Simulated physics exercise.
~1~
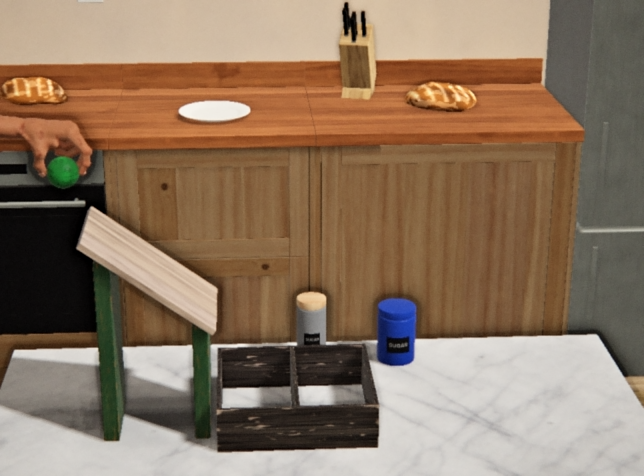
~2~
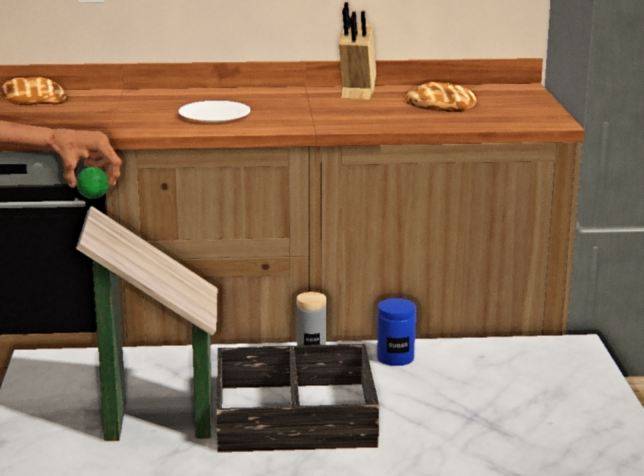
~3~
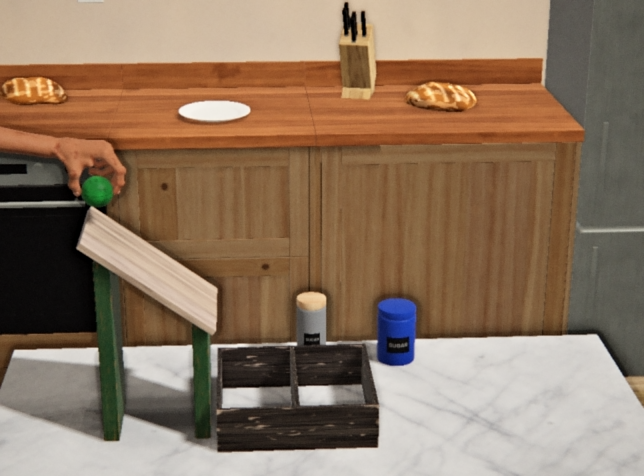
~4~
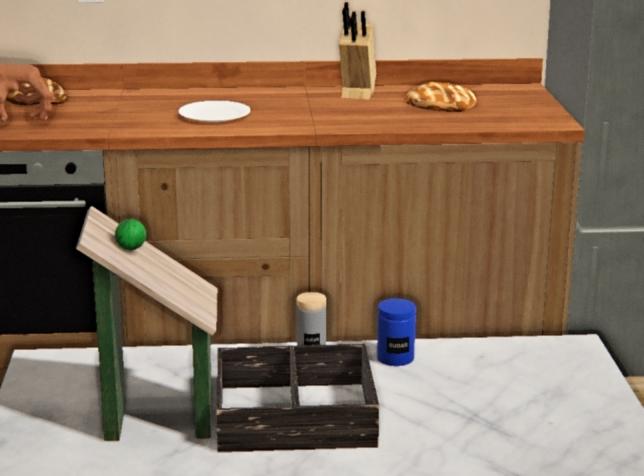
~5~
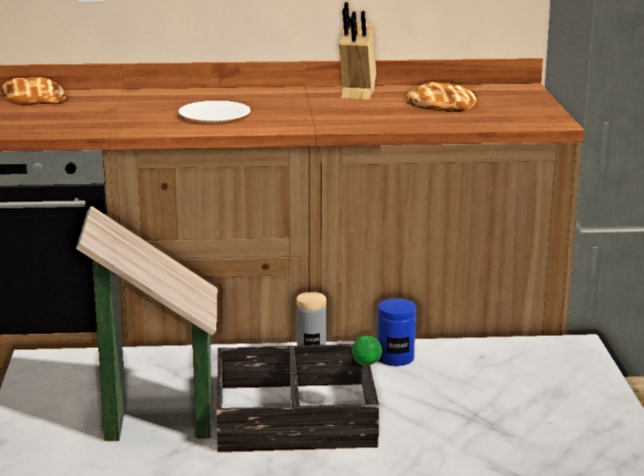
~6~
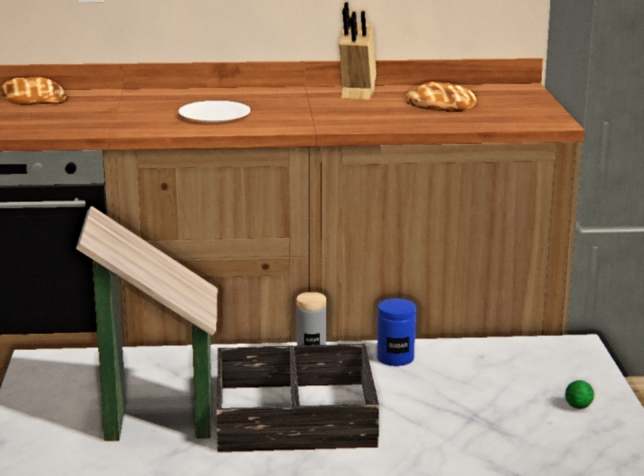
The video shows a hand placing a green ball on a sloping wooden board and letting go; the ball rolls down to the right, passes over the divided dark tray, and ends up on the marble counter beyond it, while the grey and blue jars stay in place.
